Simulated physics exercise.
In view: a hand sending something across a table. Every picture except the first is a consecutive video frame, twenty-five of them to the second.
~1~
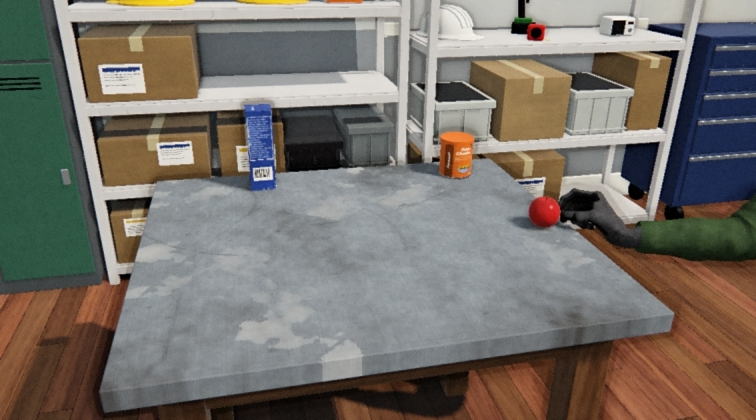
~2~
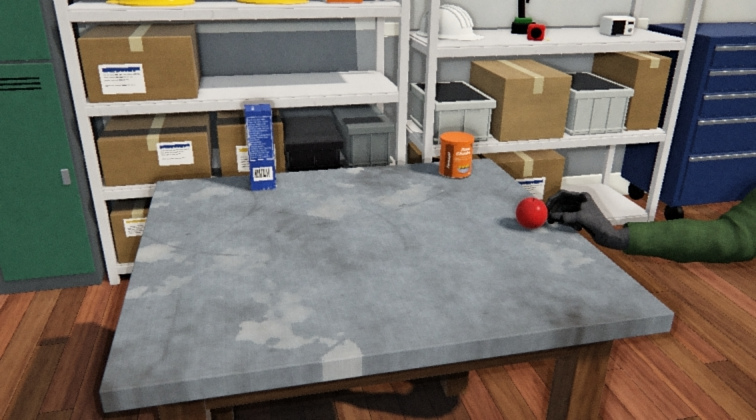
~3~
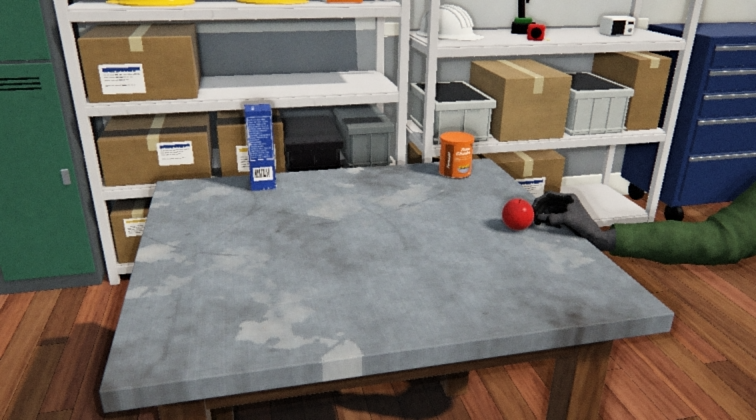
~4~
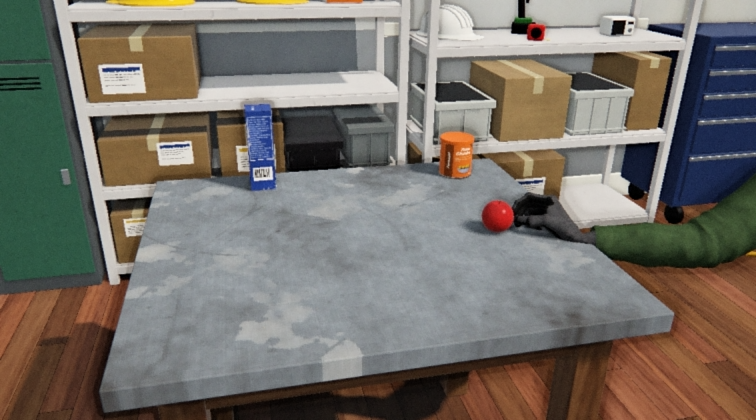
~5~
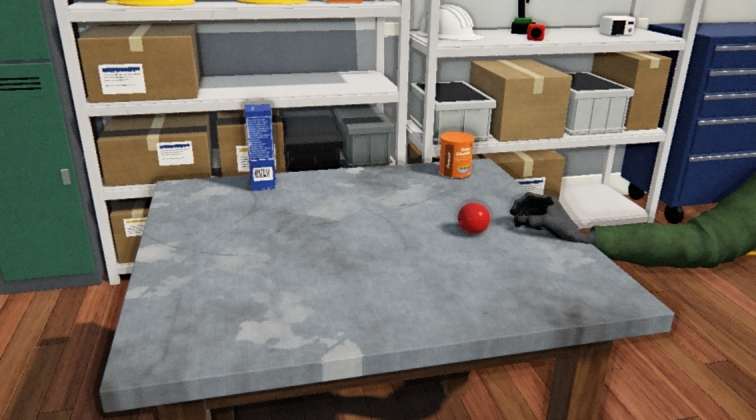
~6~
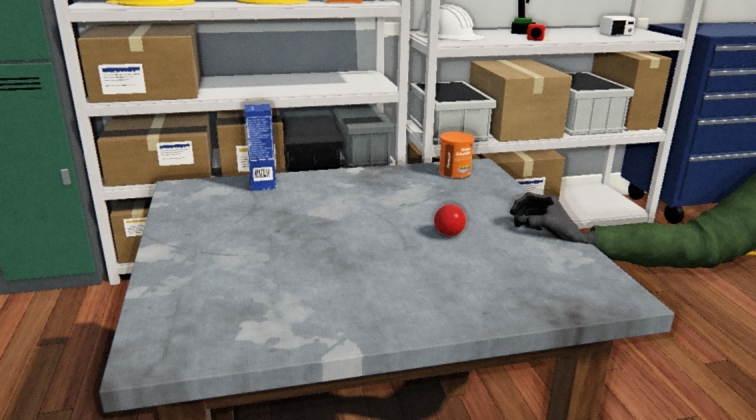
A red apple, pushed by a dark-gloved hand on a green-sleeved arm at the right, moves leftward across a grey, mottled tabletop, seen from slightly above by a still camera in a storeroom. A blue box stands at the back left and an orange container at the back right, before shelves of cartons and bins. The hand then stays back while the apple continues left, away from it.
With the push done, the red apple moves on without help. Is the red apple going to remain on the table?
It is off the table.
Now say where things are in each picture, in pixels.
Under the hand; red apple (544, 212), in the first picture.
Under the hand; red apple (532, 213), in the second picture.
Under the hand; red apple (518, 214), in the third picture.
Red apple (498, 216), in the fourth picture.
Red apple (474, 218) moved about its own width, in the fifth picture.
Red apple (450, 221) moved about its own width, in the sixth picture.
Then, 0.20 s later than the last frame, red apple moved well along near (332, 231).
Then, 0.60 s later than the last frame, red apple now off the table.
Then, 0.90 s later than the last frame, things are still on the move.
When it is over, off the table, red apple.
